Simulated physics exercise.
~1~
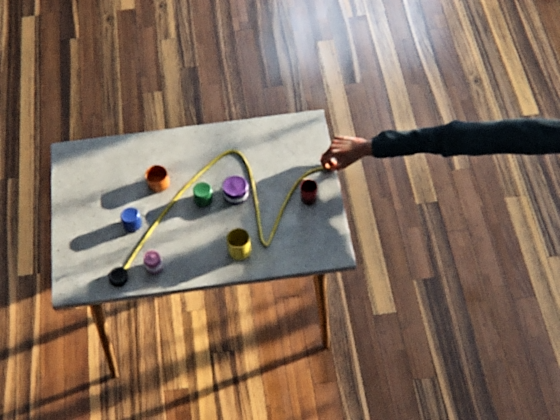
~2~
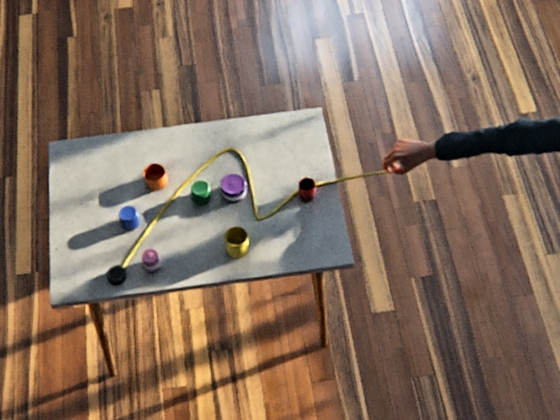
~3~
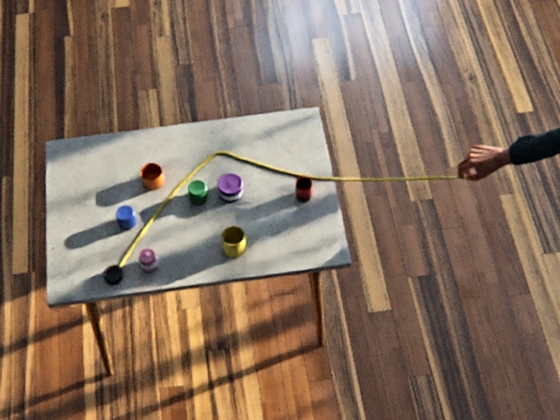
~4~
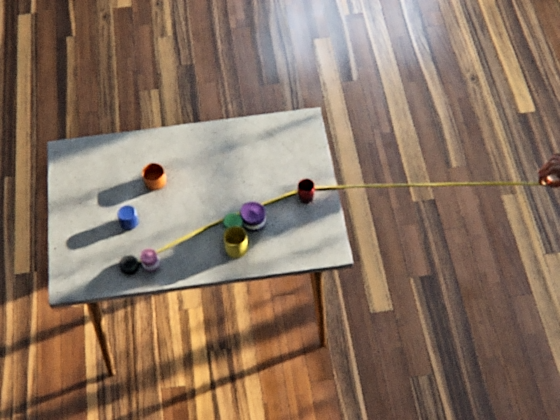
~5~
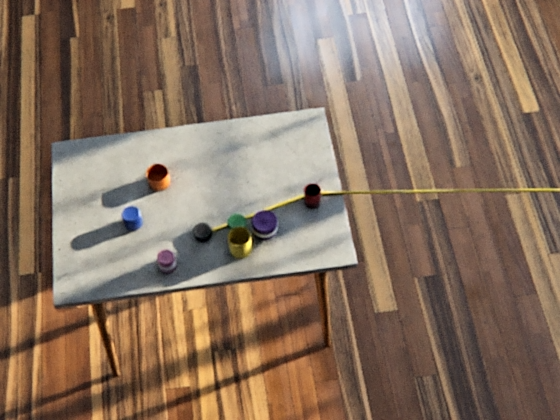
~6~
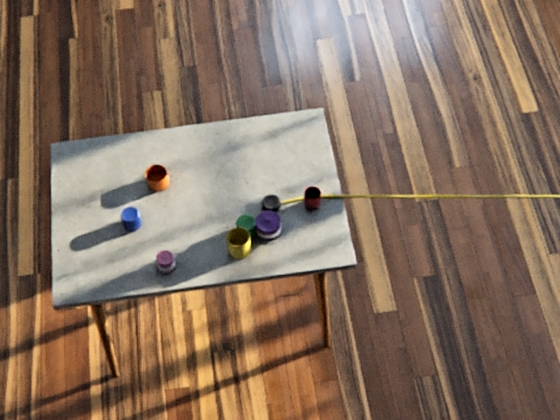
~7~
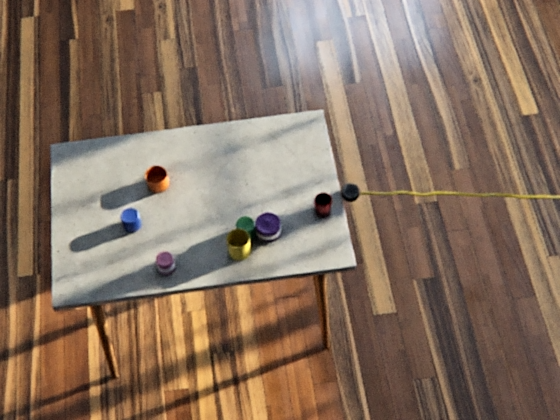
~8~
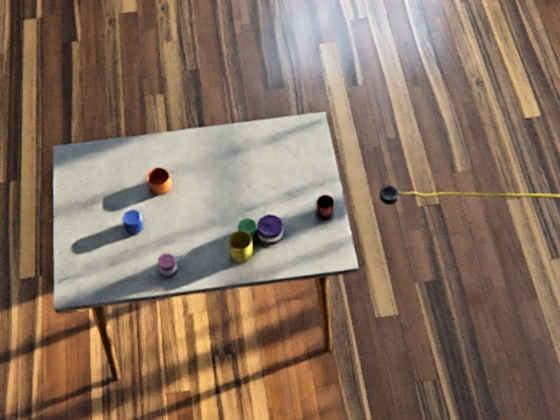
A hand pulling a yellow cord rightward across a side table, shifting several small pots and dragging a black disc off the edge.
